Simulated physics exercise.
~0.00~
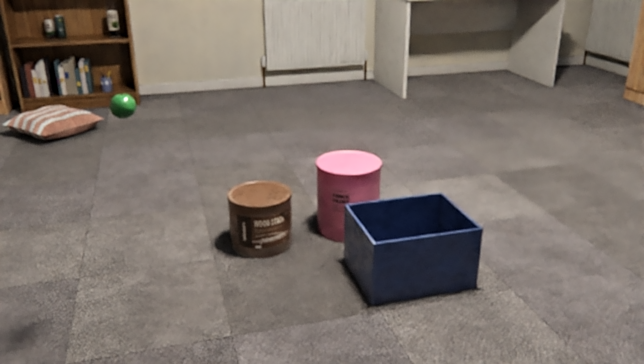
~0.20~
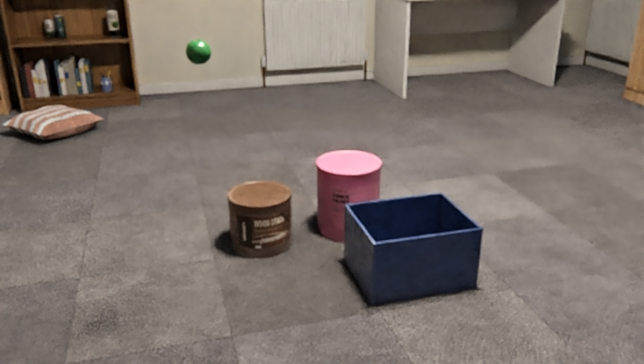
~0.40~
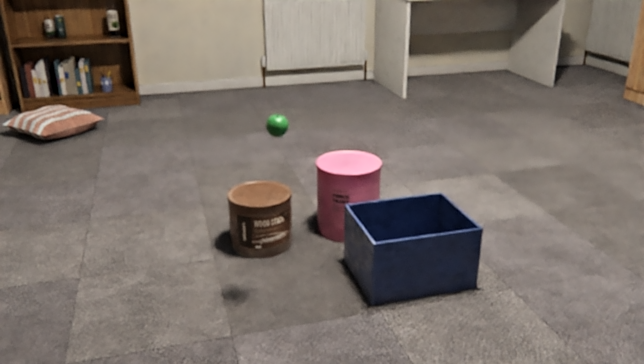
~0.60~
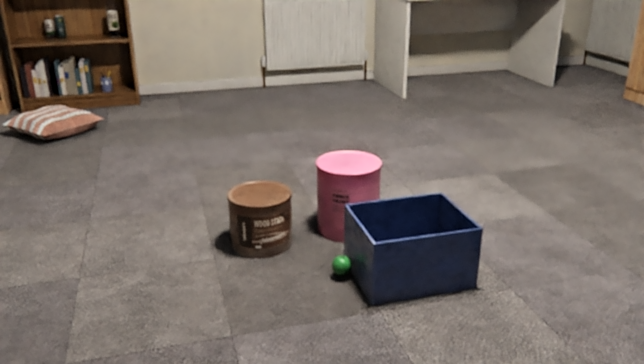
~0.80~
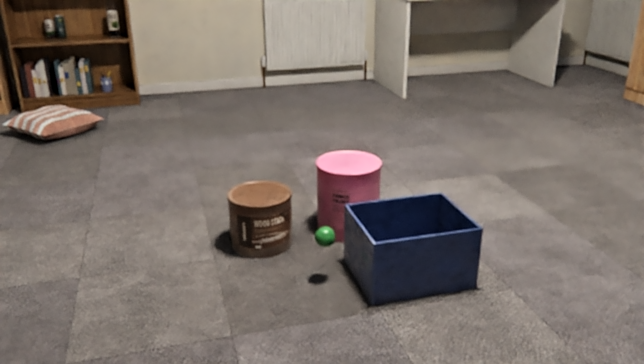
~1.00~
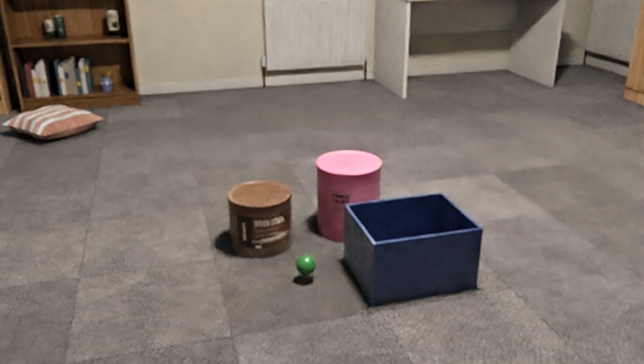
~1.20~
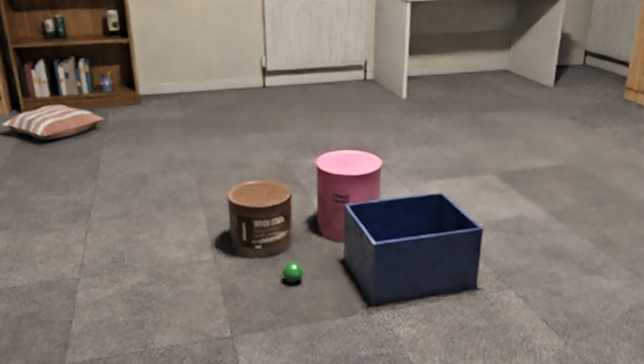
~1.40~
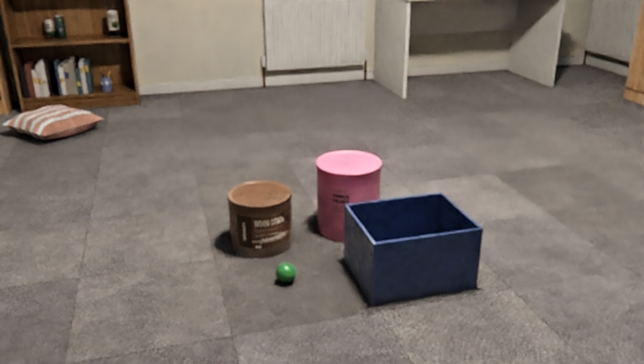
A green apple, looking like a small shiny ball, flies in from the left of a grey-carpeted room, seen from a still, slightly raised viewpoint. An open, empty blue box sits right of centre, with a pink pail just behind it and a brown pail to its left, while a bookshelf and striped cushion stand at the back left. The apple rises to the right, then drops towards the box and comes down outside its left side. It bounces back leftward, sinks to the carpet and ends in front of the brown pail, outside the box.
